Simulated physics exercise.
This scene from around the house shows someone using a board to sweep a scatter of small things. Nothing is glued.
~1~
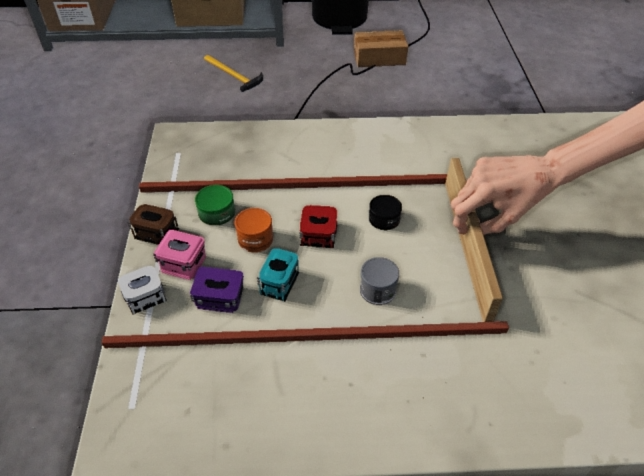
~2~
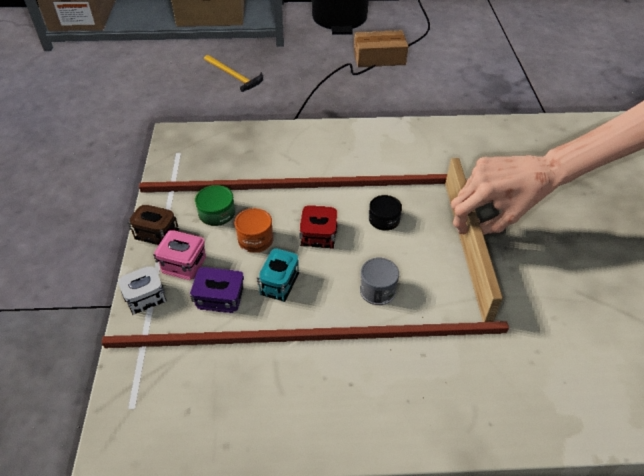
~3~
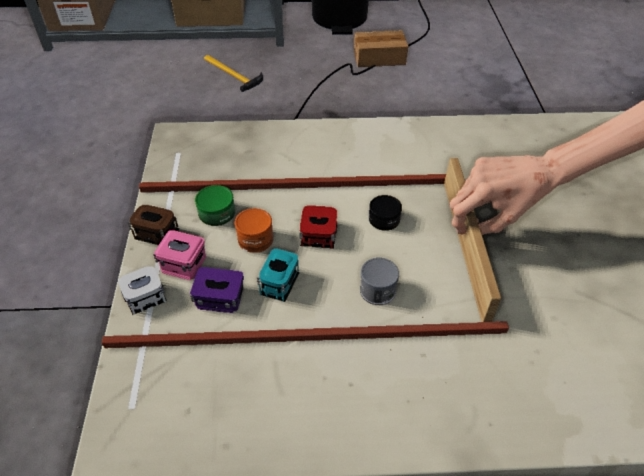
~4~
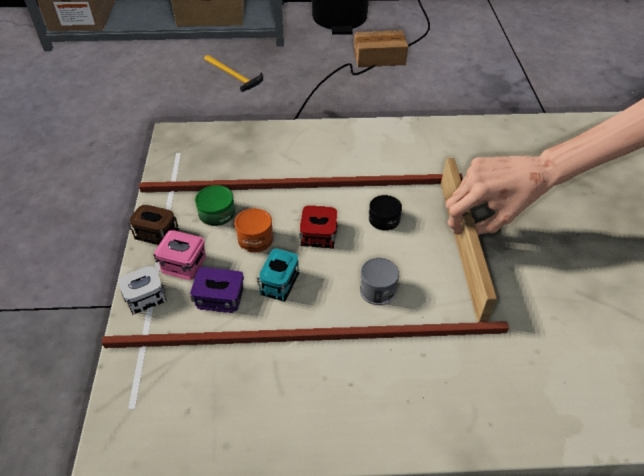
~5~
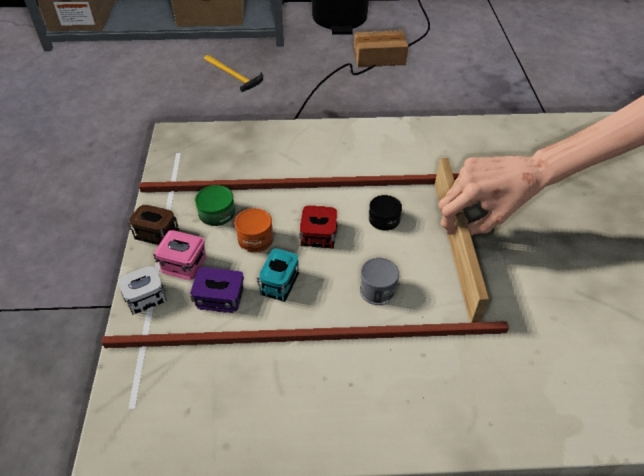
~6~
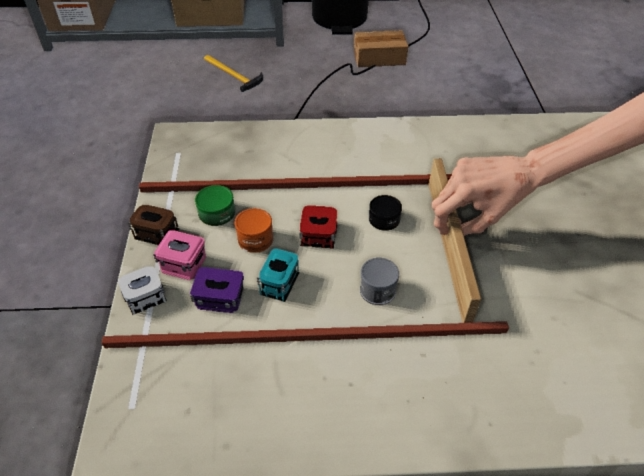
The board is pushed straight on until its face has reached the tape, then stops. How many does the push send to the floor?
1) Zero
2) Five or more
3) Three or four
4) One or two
Option 2: Five or more.
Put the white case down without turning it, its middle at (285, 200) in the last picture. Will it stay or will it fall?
From that start, the object then is safe.
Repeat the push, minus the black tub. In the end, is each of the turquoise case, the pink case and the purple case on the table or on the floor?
Turquoise case still up, pink case down, purple case down.
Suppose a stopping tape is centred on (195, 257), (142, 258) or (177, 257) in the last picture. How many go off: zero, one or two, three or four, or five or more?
Taking the places one by one, it comes to one or two; at least five; 5 or more.
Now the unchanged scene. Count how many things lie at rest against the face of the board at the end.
Counting them up gives 4.
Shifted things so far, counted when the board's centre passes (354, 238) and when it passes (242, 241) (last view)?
The first count is 3, and then it's 9.
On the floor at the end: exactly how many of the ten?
The total is 6.
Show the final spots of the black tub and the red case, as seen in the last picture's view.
The black tub at (149, 213), the red case at (141, 240).
A little later, none off yet; brown case at rest near (154, 225); white case at rest near (143, 290); pink case at rest near (182, 255).
When it is over, the number that fall off is five or more; down, orange tub, purple case, green tub, pink case, white case and brown case.
